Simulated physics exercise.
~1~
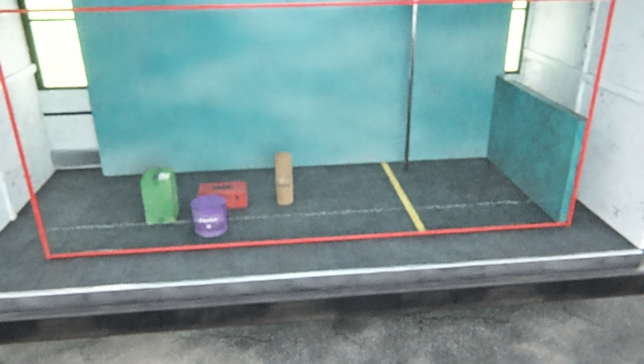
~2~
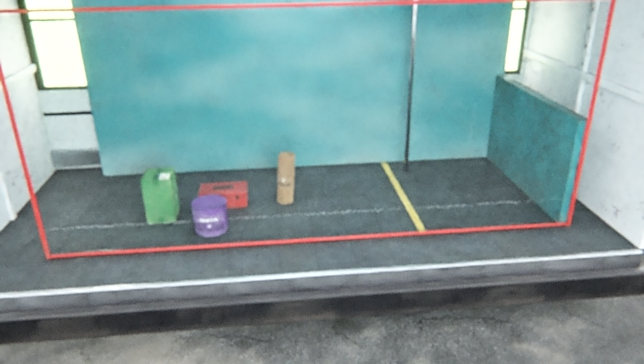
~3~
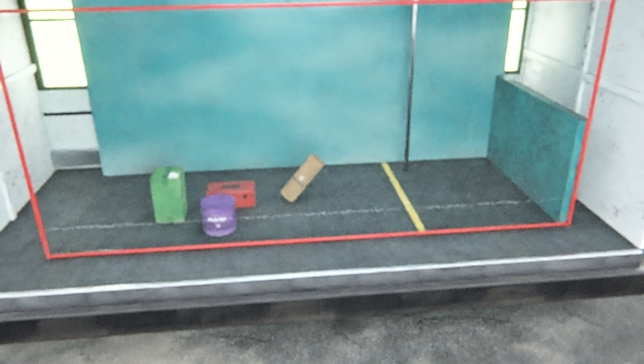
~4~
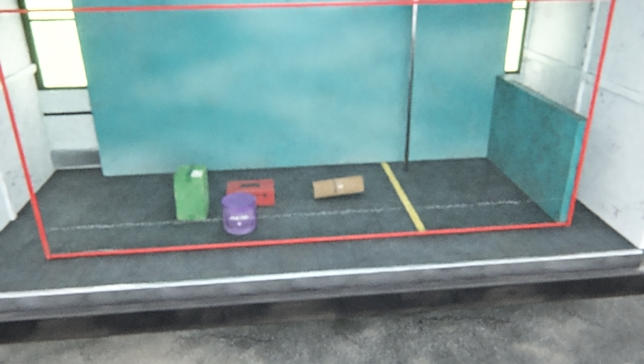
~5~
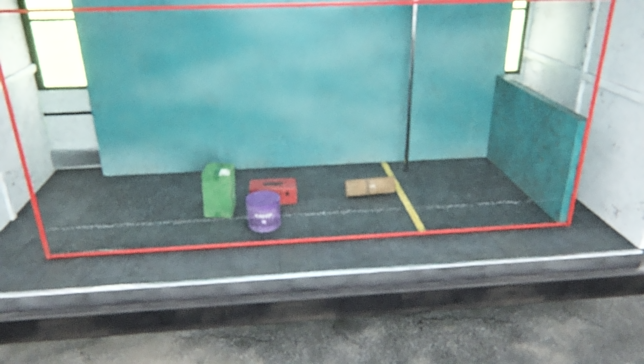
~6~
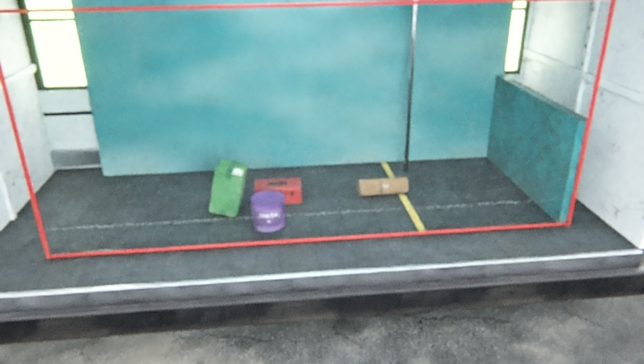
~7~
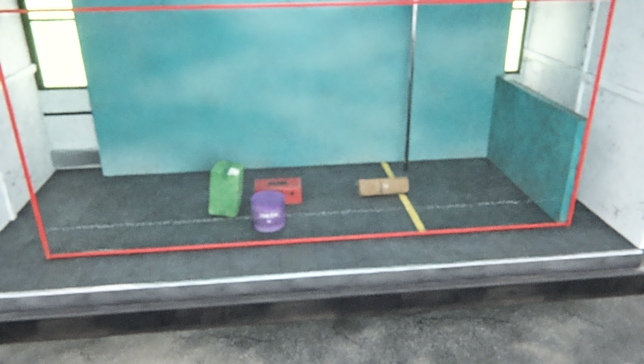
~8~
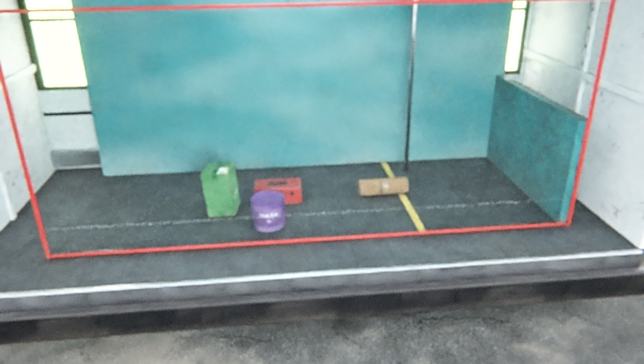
Brown roll toppling onto its side and sliding right with a green pack, purple bucket and red toolbox, stopping short of yellow line.
